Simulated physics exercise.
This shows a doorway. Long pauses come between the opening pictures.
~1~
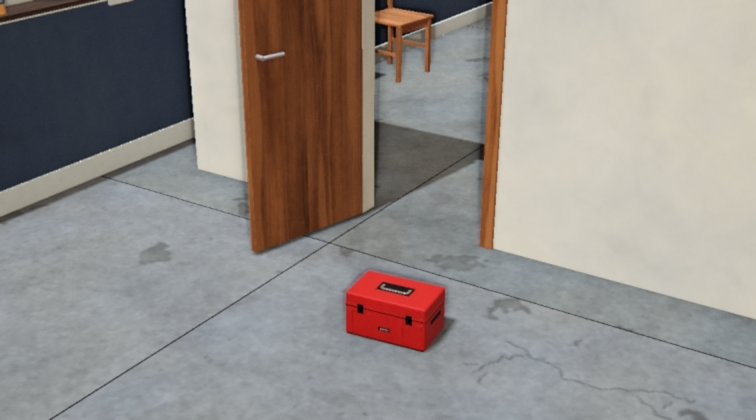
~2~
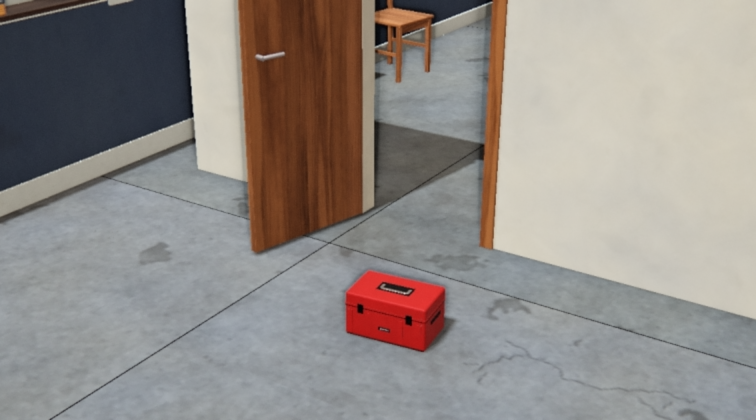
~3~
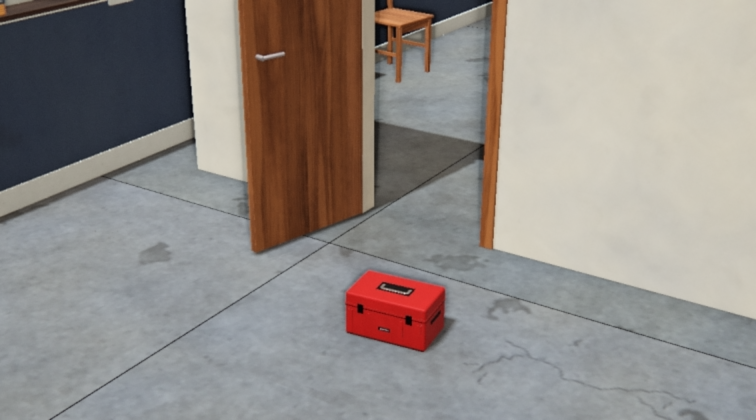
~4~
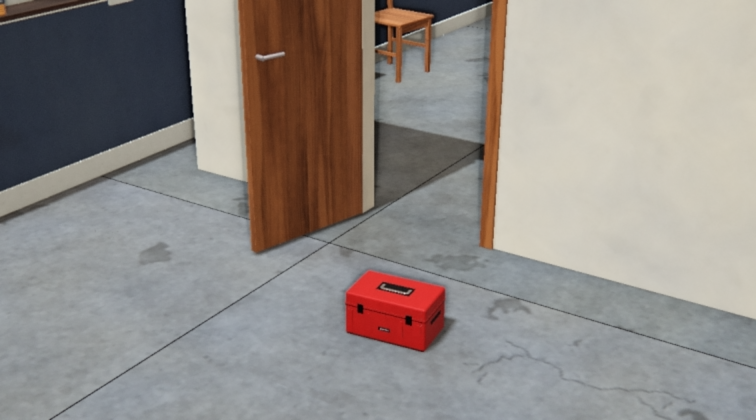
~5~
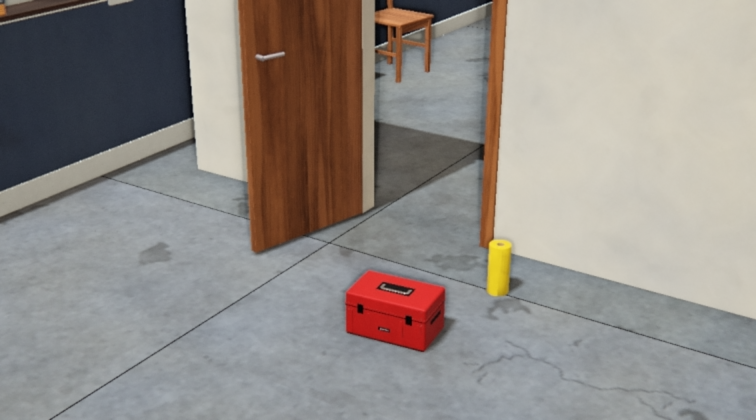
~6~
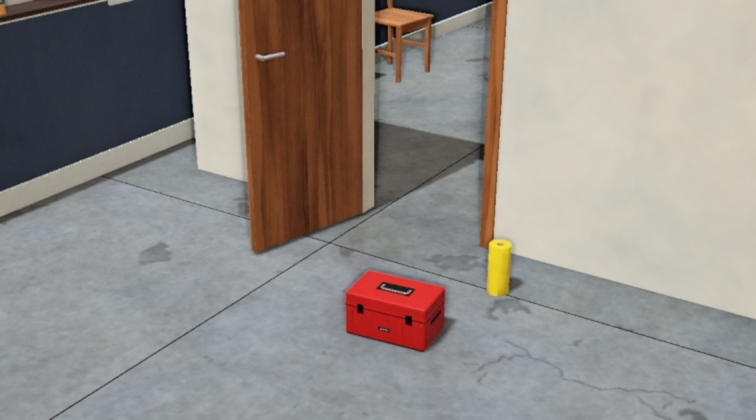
A red toolbox sat still on the gray floor in front of a wide-open wooden door, and then a yellow roll appeared upright to its right, near the door frame; nothing else moved.
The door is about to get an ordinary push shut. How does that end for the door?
The door ends up fully closed.
Then, 0.70 s later than the last frame, door 82° open.
Then, 1.30 s later than the last frame, door 51° open.
Then, 1.90 s later than the last frame, door 19° open.
When it is over, door 0° open; both as before. End places, in pixels of the last picture, yellow roll near (499, 268).
